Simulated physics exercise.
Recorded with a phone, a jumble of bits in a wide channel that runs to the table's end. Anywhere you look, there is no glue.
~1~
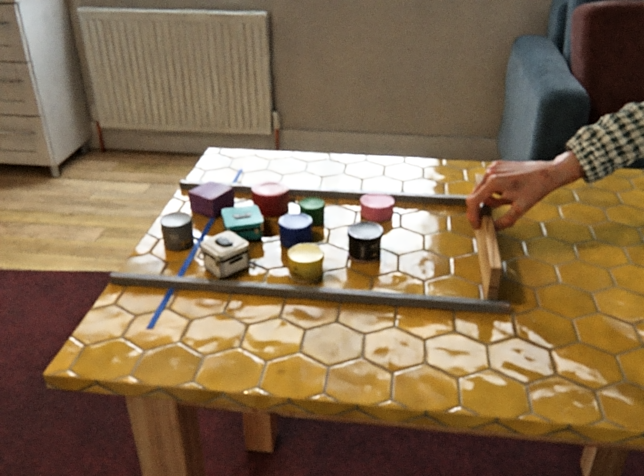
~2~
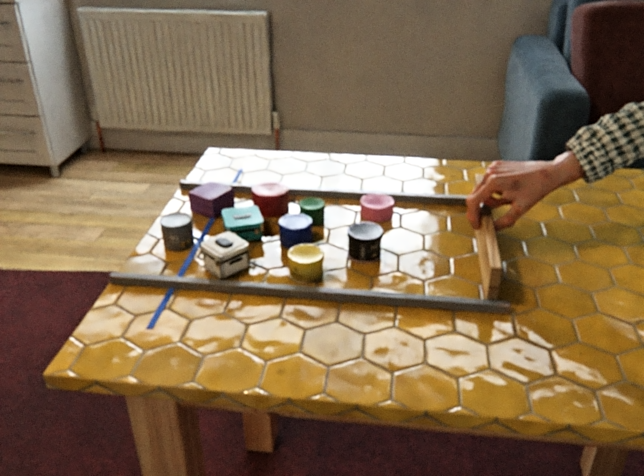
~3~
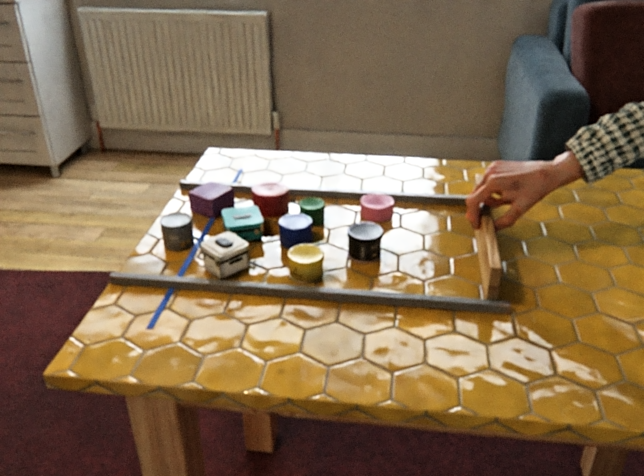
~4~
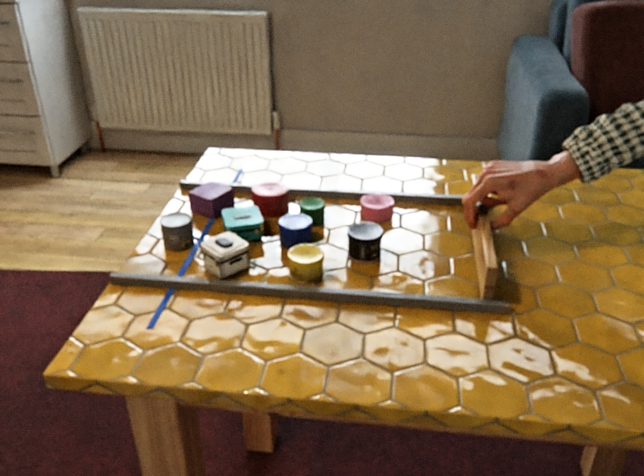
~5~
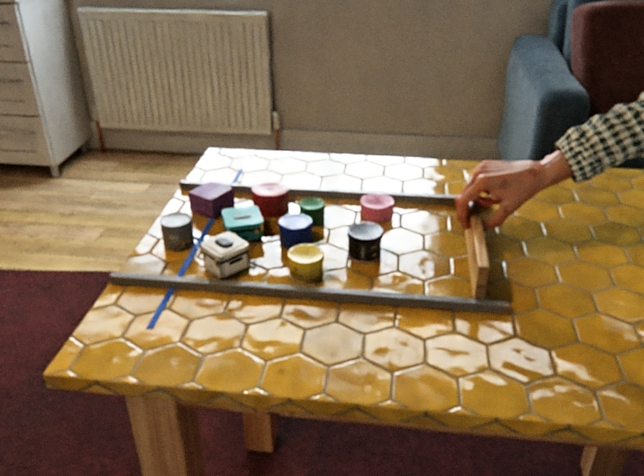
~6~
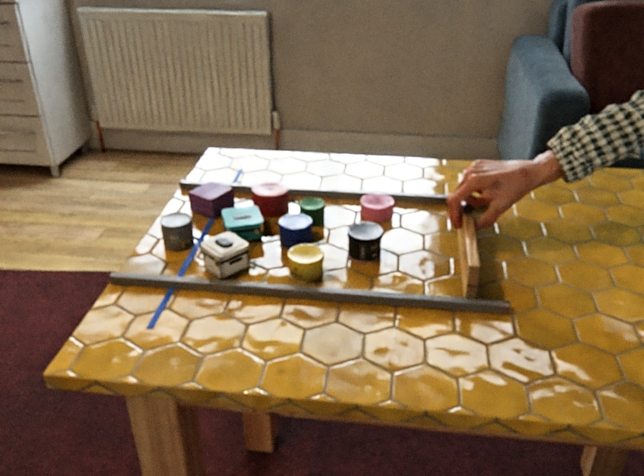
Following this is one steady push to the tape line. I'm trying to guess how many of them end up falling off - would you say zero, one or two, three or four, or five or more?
Basically the losses over the end count one or two in this one.
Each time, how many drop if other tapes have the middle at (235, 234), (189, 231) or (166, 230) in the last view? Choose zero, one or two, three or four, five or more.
Taking the three places in turn, it would be no fall at all; five or more; five or over.
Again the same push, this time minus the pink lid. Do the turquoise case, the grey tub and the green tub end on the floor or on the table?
So: The turquoise case does not drop, the grey tub goes down, the green tub does not drop.
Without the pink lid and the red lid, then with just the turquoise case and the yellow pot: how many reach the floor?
The counts: 1 and 1.
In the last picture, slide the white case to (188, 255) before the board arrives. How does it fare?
From that start the object is safe.
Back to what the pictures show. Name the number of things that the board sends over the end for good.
Counted up, you get 2.
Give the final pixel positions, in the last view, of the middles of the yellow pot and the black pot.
Listed as asked: First (167, 256), and then (179, 234).
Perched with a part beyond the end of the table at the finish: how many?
I count 3 overhanging.
Soon after, none off yet; grey tub at rest near (177, 231); purple block at rest near (212, 199); white case at rest near (225, 255).
In the end, the number that fall off is one or two; gone, purple block and grey tub.
